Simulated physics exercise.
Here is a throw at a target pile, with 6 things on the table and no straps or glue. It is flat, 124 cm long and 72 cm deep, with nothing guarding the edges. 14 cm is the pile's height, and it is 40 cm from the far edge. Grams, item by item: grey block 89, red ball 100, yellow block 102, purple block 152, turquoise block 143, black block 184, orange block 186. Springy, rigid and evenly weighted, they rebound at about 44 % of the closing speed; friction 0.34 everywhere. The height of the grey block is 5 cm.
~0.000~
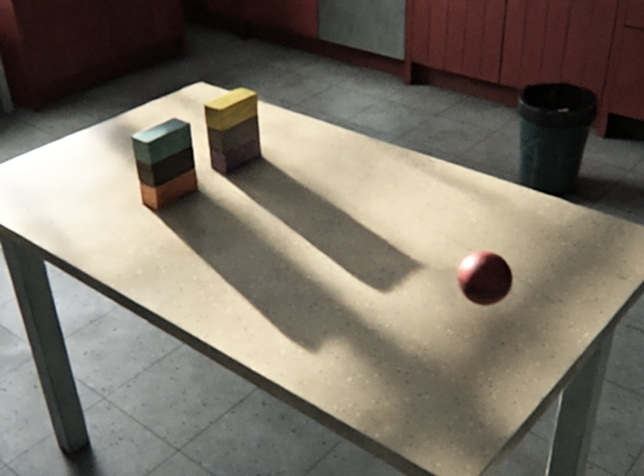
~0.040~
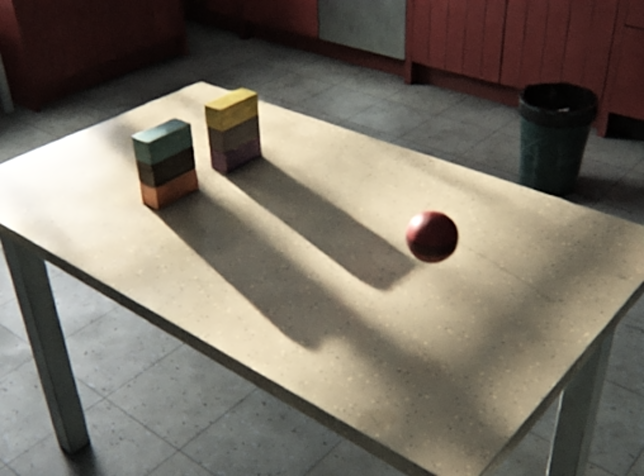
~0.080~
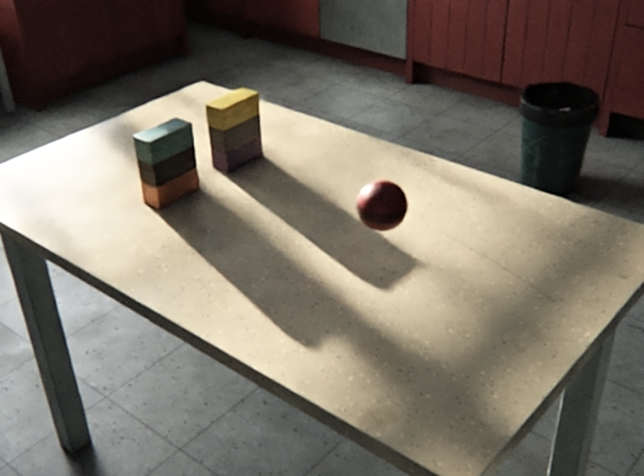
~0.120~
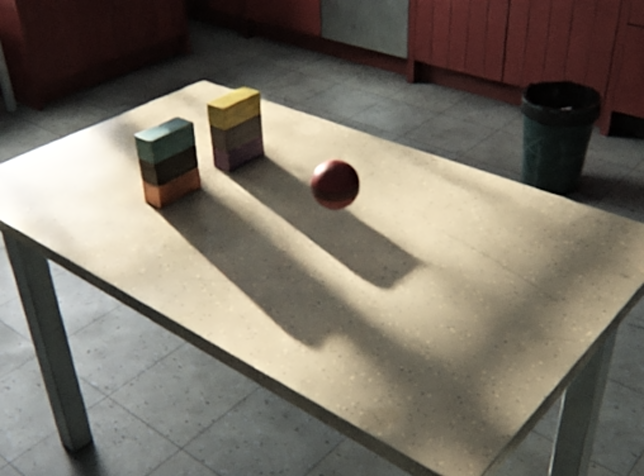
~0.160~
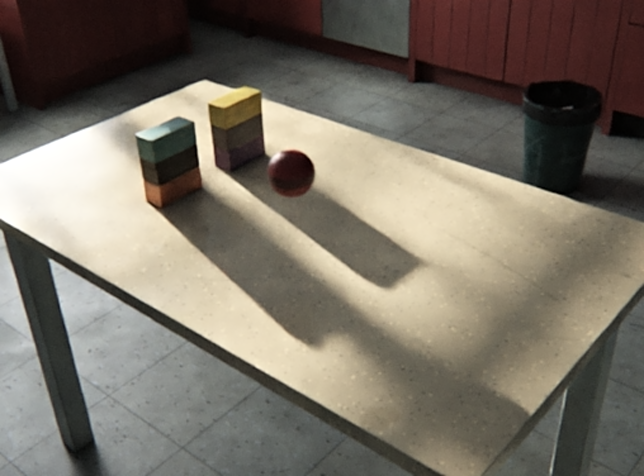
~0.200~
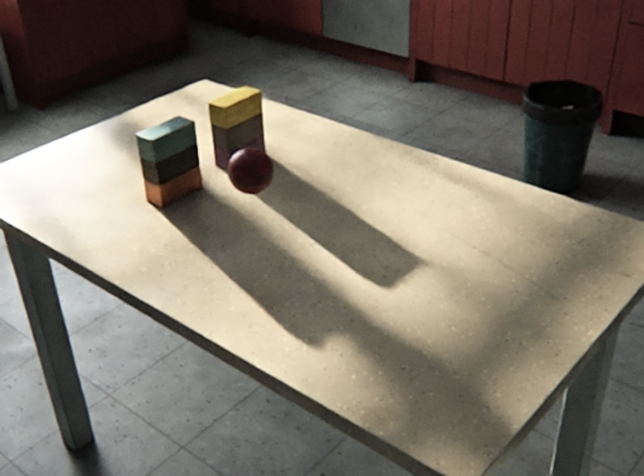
In a dim room with a grey tiled floor and dark red cupboards, a pale speckled table is seen from above at an angle. Two short stacks of three blocks stand towards its far left, turquoise, black and orange beside yellow, grey and purple, casting long shadows, with a dark bin beyond. A red ball moves steadily leftward and away across the table towards the stacks, ending in front of the yellow-topped one.
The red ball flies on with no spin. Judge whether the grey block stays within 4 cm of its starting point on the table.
It does.
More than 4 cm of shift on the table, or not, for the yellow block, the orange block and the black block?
Well, the yellow block remains where it was; the orange block winds up somewhere else; and the black block winds up somewhere else.
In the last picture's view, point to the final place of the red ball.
Roughly at pixel (166, 208).
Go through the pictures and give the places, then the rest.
The first frame shows gap 63 cm; red ball (485, 278); grey block (234, 131).
The second frame shows gap 54 cm; red ball (432, 237); turquoise block (163, 141).
The third frame shows gap 45 cm; red ball (383, 206); orange block (171, 185).
The fourth frame shows gap 36 cm; red ball (336, 184); purple block (239, 150).
The fifth frame shows gap 27 cm; red ball (291, 173); black block (170, 162).
The sixth frame shows gap 18 cm; red ball (251, 171); grey block (238, 128).
By 0.40 s, red ball near (173, 193); black block 7 cm from its spot; orange block 7 cm from its spot; turquoise block tilted 10°.
By 0.60 s, red ball near (167, 203); turquoise block on its side; black block 10 cm from its spot; orange block 8 cm from its spot.
When it is over (1.2 s), lying over on the table, turquoise block; not toppled but over 4 cm from the start, black block and orange block; the other 3 within 4 cm of the start. End places, in pixels of the last picture, grey block near (238, 128).
